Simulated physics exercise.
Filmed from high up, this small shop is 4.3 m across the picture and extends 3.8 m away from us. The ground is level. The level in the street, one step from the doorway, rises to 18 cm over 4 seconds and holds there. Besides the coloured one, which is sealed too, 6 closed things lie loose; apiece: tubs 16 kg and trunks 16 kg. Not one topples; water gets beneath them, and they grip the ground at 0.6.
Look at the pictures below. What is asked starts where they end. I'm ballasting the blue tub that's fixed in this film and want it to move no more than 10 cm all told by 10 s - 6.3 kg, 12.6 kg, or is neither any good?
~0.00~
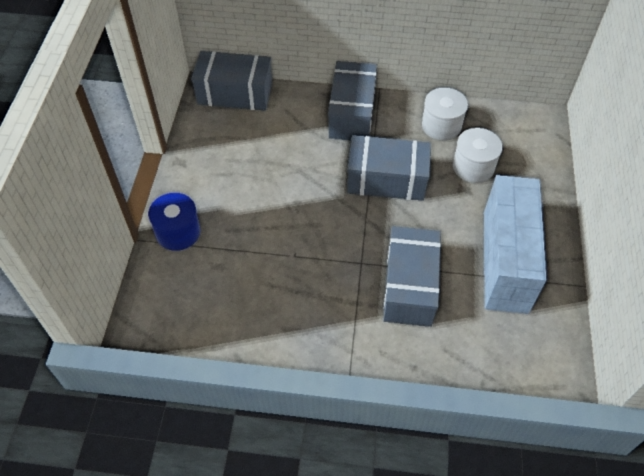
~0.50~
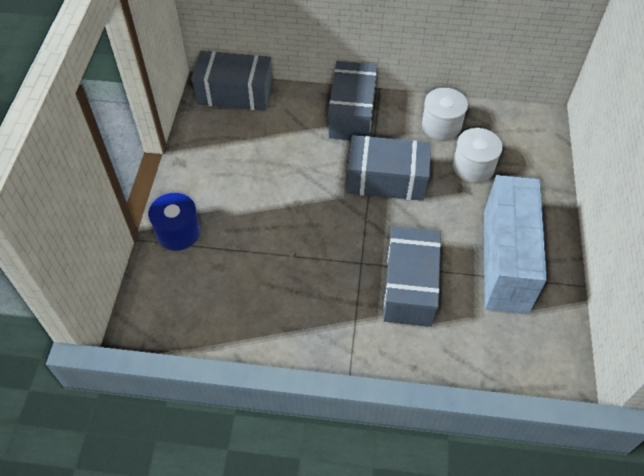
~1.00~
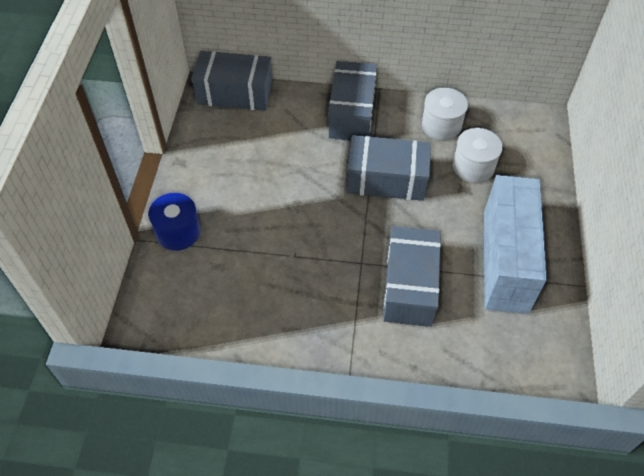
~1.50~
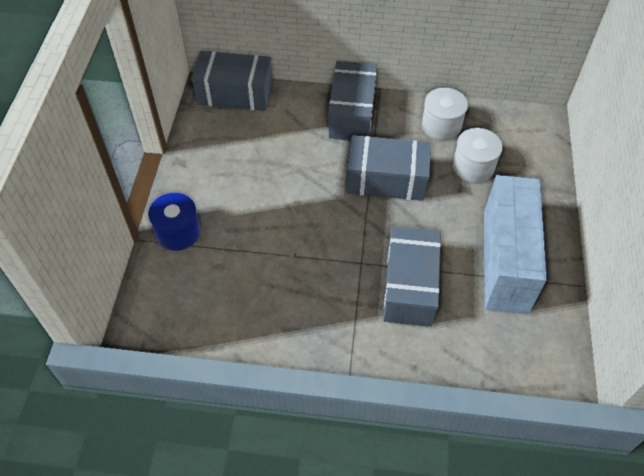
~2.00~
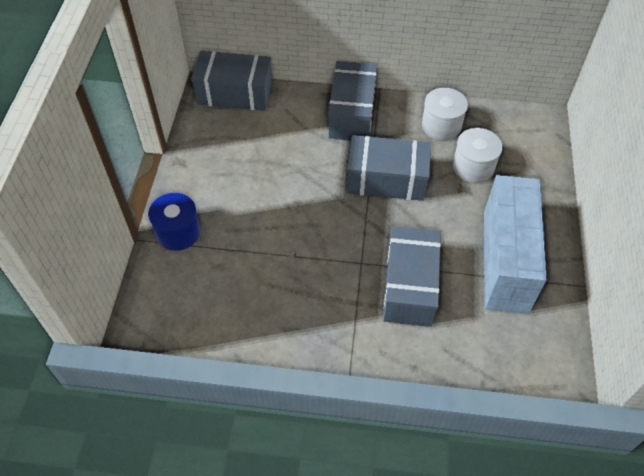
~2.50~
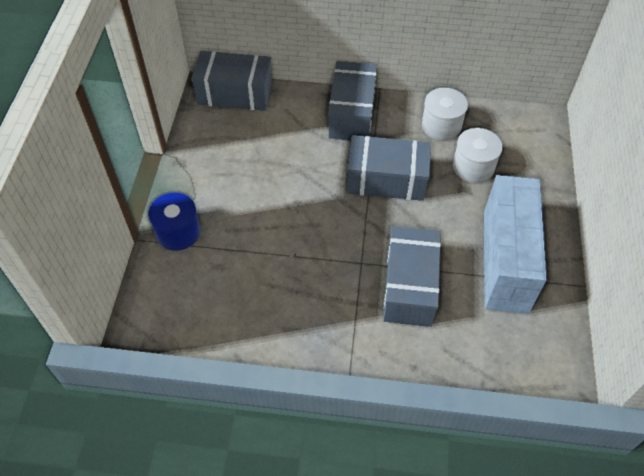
Neither is any good.
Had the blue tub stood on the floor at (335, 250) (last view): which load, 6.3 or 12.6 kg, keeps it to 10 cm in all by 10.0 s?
Only the larger holds.
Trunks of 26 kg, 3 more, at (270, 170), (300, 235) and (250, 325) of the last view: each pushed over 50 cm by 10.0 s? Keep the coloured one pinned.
Result, in turn - exceeds it; falls shy; falls shy.
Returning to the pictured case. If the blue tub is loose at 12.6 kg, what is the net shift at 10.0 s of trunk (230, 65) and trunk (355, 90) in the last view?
First 5 cm, then 60 cm.
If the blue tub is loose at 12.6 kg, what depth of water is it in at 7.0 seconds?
About 4 cm.
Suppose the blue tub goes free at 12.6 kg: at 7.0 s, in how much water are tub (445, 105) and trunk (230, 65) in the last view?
First roughly 4 cm, second roughly 3 cm.
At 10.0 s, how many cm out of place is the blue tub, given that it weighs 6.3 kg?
About 80 cm off its spot.
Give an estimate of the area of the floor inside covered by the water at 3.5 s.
I'd put it close to 2.0 m2.
After 3.5 s the blue tub would be 10 cm from its start with 6.3 kg and 0 cm from its start with 12.6 kg; 4 cm of water round it then.
After 4.5 s the blue tub would be 52 cm from its start with 6.3 kg and 13 cm from its start with 12.6 kg; 5 cm of water round it then.
After 7.0 s the blue tub would be 76 cm from its start with 6.3 kg and 34 cm from its start with 12.6 kg; 4 cm of water round it then.
After 10.0 s the blue tub would be 89 cm from its start with 6.3 kg and 36 cm from its start with 12.6 kg; 5 cm of water round it then.
